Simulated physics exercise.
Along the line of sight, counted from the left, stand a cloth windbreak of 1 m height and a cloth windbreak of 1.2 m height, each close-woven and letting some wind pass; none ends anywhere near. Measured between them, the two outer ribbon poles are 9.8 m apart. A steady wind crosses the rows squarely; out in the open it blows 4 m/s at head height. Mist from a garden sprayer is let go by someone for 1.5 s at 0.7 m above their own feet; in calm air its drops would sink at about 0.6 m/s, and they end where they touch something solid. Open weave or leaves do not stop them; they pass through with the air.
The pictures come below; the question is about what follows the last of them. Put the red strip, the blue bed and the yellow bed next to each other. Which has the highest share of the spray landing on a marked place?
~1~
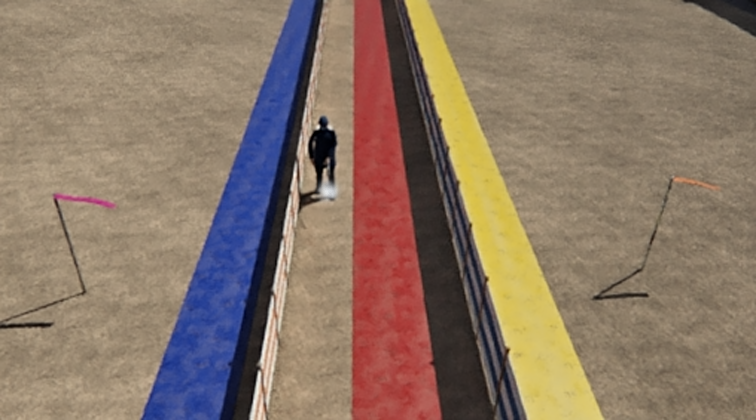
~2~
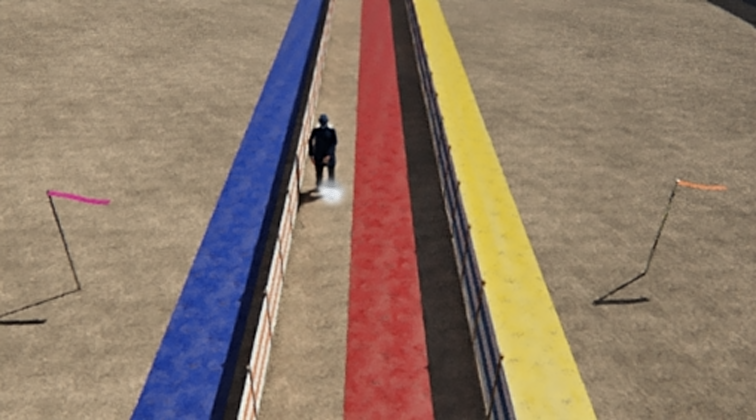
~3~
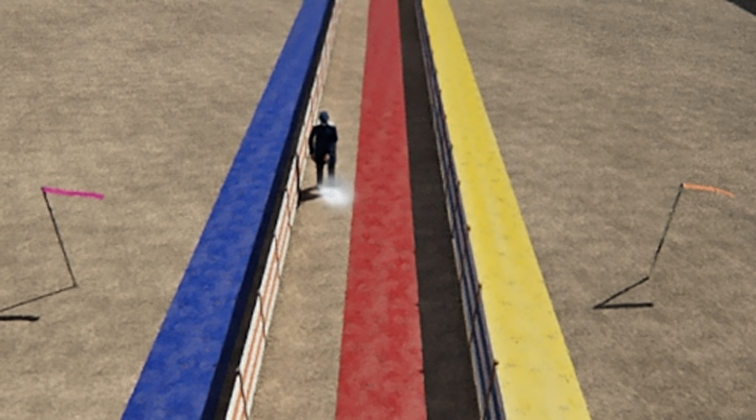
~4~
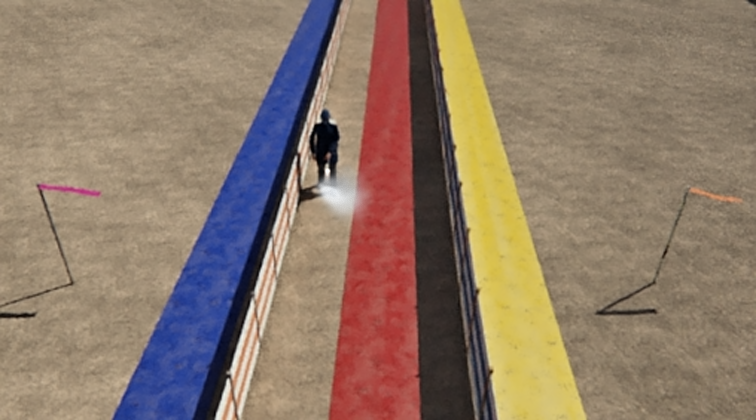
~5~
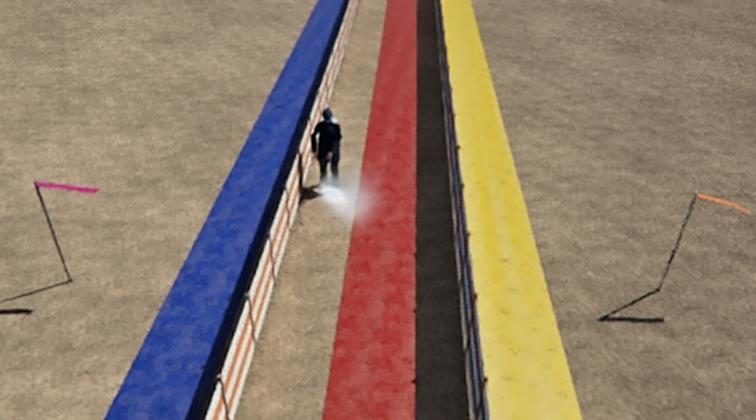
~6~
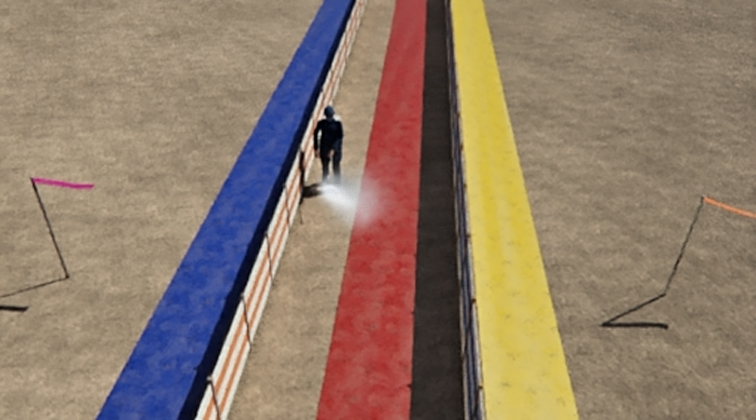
Highest for red.
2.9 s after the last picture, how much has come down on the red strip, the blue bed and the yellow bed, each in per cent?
I'd put it near 70 % on red, 0 % on blue and 0 % on yellow.
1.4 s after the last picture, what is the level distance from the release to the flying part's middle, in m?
Roughly 1.0 m.
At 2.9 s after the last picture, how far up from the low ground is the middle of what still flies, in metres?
About 0.6 m high.
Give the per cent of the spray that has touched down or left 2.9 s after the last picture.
Roughly 85 per cent by then.
Then, 1.4 s after the last picture, 49 % is in the air or yet to come; 0 % lies on the yellow bed, 0 % on the blue bed and 40 % on the red strip; the middle of what still flies is 0.4 m above the low ground, near (380, 200).
Then, 2.9 s after the last picture, 17 % is in the air or yet to come; 0 % lies on the yellow bed, 0 % on the blue bed and 68 % on the red strip; the middle of what still flies is 0.6 m above the low ground, near (439, 200).
Then, 6.9 s after the last picture, 2 % is in the air or yet to come; 4 % lies on the yellow bed, 0 % on the blue bed and 71 % on the red strip.
Then, 18.9 s after the last picture, 0 % is in the air or yet to come; 4 % lies on the yellow bed, 0 % on the blue bed and 71 % on the red strip.
Then, 43.9 s after the last picture, 0 % is in the air or yet to come; 4 % lies on the yellow bed, 0 % on the blue bed and 71 % on the red strip.
